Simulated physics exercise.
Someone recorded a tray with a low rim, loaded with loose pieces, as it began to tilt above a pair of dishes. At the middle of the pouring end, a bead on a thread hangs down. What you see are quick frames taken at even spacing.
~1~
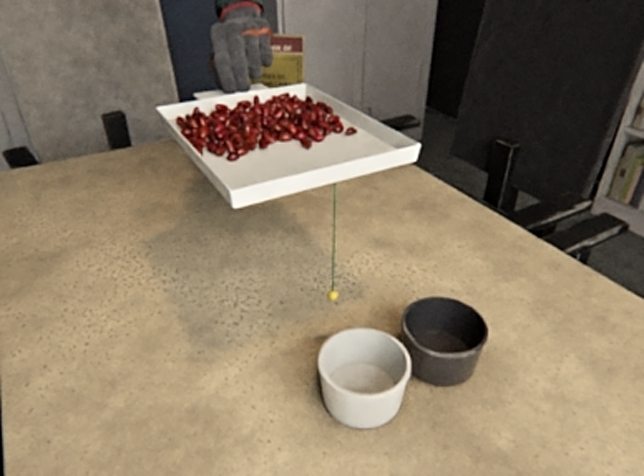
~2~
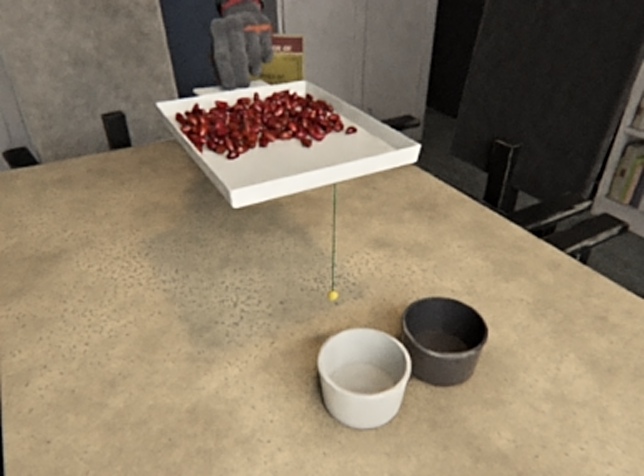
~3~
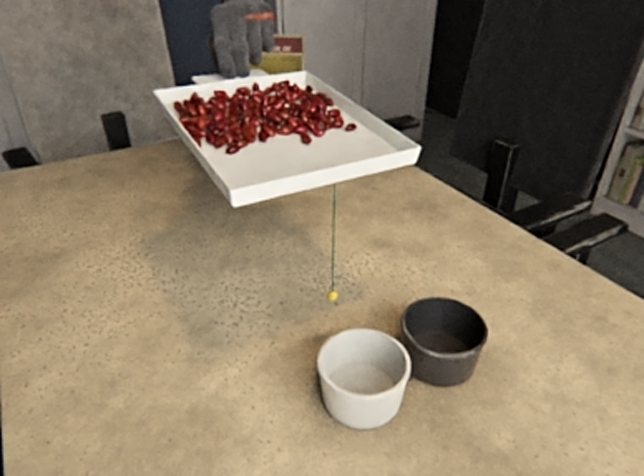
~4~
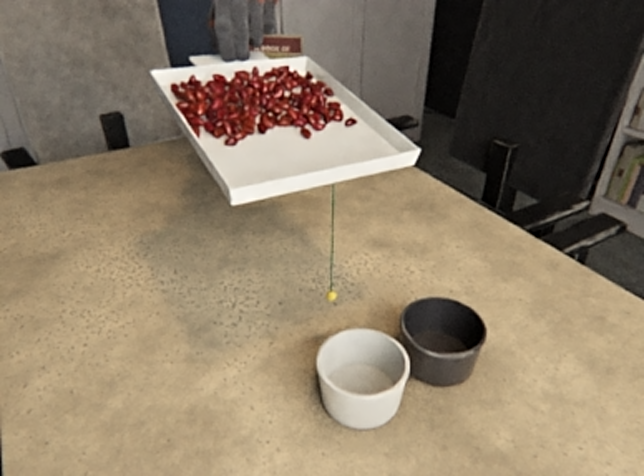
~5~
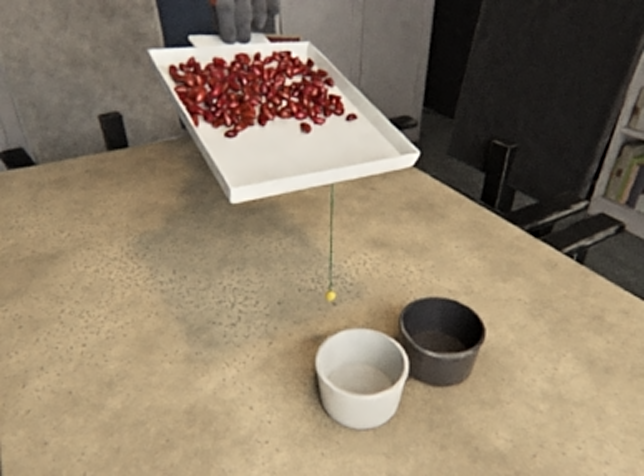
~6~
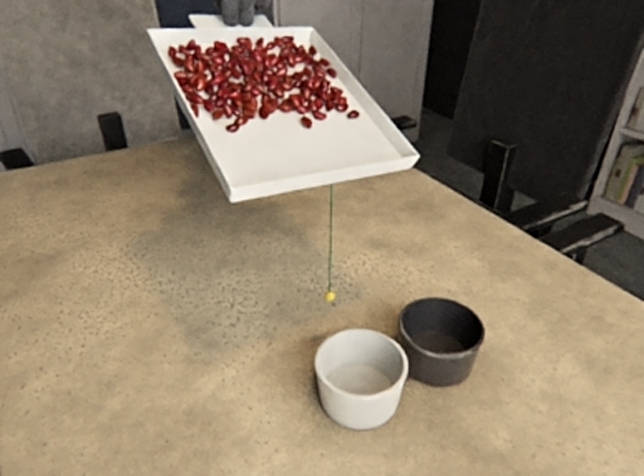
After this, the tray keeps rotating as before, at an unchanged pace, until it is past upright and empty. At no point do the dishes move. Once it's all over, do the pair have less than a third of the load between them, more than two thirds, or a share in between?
They have a share in between, from one third to two thirds.
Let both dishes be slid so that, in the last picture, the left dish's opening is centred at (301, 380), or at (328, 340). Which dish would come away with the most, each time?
So at the first spot it's the one placed on the right, and at the second spot it's the one placed on the right.
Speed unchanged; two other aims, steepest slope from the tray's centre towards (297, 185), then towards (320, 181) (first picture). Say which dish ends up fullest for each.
Try one: The left-side dish. Try two: The left-side dish.
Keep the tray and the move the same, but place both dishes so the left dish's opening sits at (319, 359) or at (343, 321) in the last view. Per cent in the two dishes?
60 per cent the first time, 60 per cent the second time.
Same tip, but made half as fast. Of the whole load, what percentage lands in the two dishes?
I'd expect close to 40 per cent.
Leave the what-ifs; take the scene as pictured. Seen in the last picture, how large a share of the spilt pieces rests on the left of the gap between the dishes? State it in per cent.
Share on the left: Near 60 %.
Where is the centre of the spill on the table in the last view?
Estimate: About (386, 327).
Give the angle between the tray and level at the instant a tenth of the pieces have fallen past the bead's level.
80°, roughly.
Just after the last frame, tray tipped steeply; almost all on the tray; about a tenth in the air.
A moment on, tray tipped past a quarter turn; roughly half on the tray; about a tenth in the left dish; about a tenth in the right dish; roughly a quarter outside both; about a tenth in the air.
Further on, tray tipped past a quarter turn; roughly a quarter in the left dish; roughly a quarter in the right dish; roughly half outside both.
When it is over, tray tipped past a quarter turn; roughly a quarter in the left dish; roughly a quarter in the right dish; roughly half outside both.
